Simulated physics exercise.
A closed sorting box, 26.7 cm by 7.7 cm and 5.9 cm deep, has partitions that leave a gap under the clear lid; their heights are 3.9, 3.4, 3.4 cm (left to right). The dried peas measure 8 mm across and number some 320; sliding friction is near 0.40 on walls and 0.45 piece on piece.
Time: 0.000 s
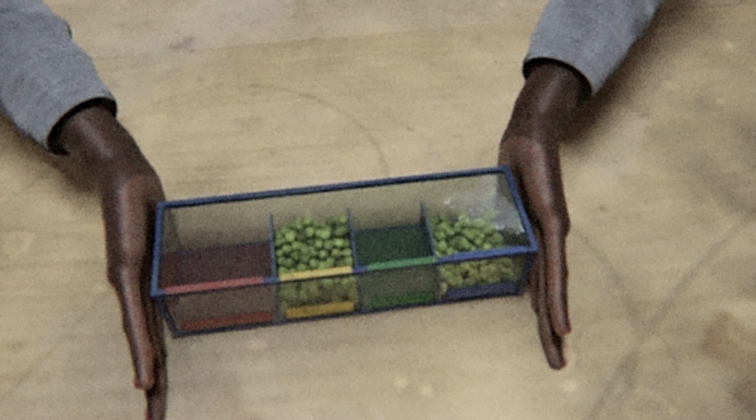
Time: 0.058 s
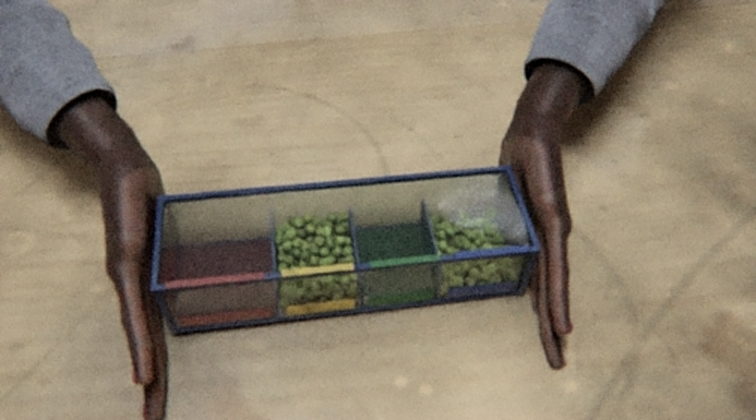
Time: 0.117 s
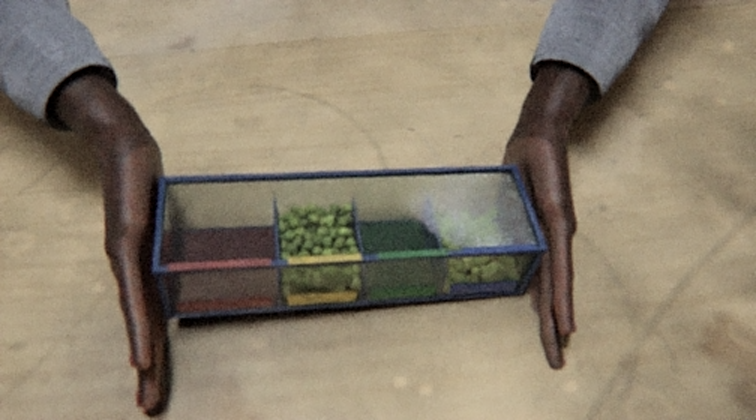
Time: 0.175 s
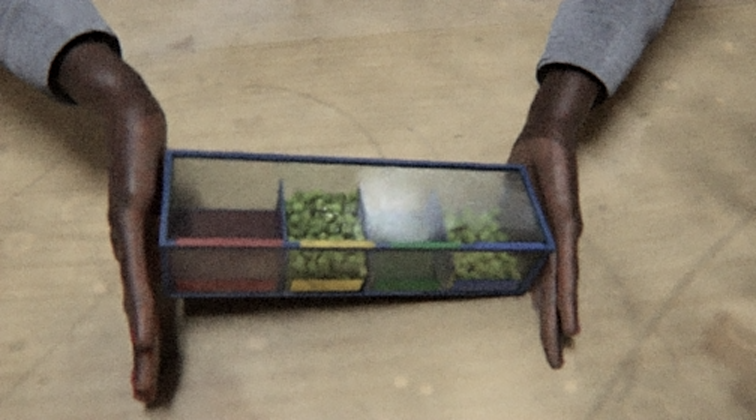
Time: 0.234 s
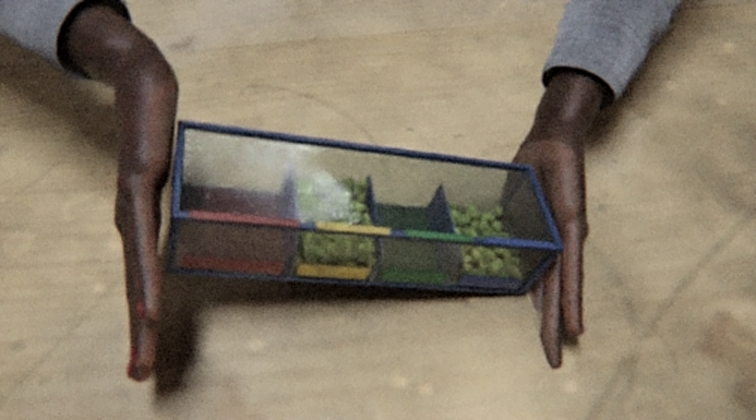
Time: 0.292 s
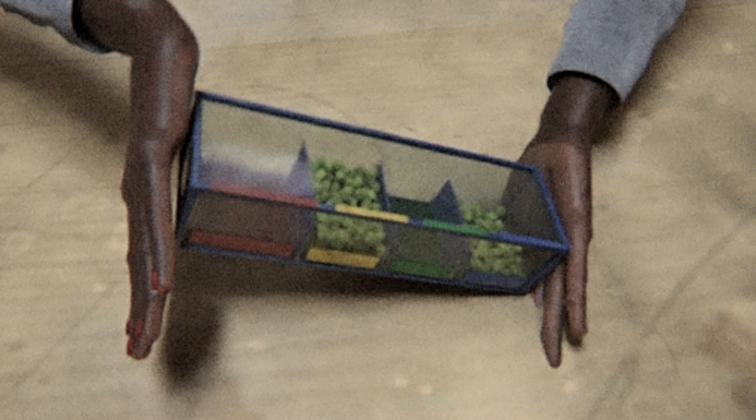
On a pale wooden surface, two hands held a clear-lidded box with green peas in its yellow and blue sections, and the left hand raised its end until the box slanted down to the right.
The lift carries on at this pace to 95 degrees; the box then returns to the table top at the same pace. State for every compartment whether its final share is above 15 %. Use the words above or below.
Red: Below; blue: Above; green: Below; yellow: Below.
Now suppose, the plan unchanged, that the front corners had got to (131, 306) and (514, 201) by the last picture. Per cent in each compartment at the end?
Per cent at the end: Red 55; blue 5; green 5; yellow 35.
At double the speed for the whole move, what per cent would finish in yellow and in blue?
Per cent - yellow: 10; blue: 80.
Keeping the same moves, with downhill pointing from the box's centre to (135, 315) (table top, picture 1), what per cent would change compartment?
I'd say close to 75 %.
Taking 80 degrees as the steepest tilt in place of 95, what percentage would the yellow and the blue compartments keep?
Shares: Yellow 30 and blue 65, per cent.
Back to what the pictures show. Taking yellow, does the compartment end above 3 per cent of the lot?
Result for yellow: True.
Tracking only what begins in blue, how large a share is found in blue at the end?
I'd put it at roughly 100 per cent.
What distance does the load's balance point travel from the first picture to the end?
Roughly 7.5 cm.
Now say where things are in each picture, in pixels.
The first picture shows box tilt 0 degrees, front corners at (158, 292) and (531, 248); blue 35 %, yellow 65 %.
The second picture shows box tilt 1 degrees, front corners at (158, 287) and (533, 248).
The third picture shows box tilt 6 degrees, front corners at (159, 269) and (540, 247), lowest corner right back.
The fourth picture shows box tilt 12 degrees, front corners at (166, 242) and (548, 247), lowest corner right back.
The fifth picture shows box tilt 18 degrees, front corners at (179, 214) and (556, 247), lowest corner right back.
The sixth picture shows box tilt 24 degrees, front corners at (198, 185) and (564, 248), lowest corner right back; blue 35 %, yellow 65 %. The box's pace is about 105 degrees a second.
Then, at 1.09 s, tilt 94 degrees; blue 55 %, green 15 %, yellow 30 %.
Then, at 1.63 s, tilt 40 degrees; blue 90 %, green 5 %, yellow 10 %.
After 2.23 s, tilt 0 degrees; blue 90 %, green 5 %, yellow 10 %.
By 2.7 s all is still; red 0 %, blue 90 %, green 5 %, yellow 10 %.
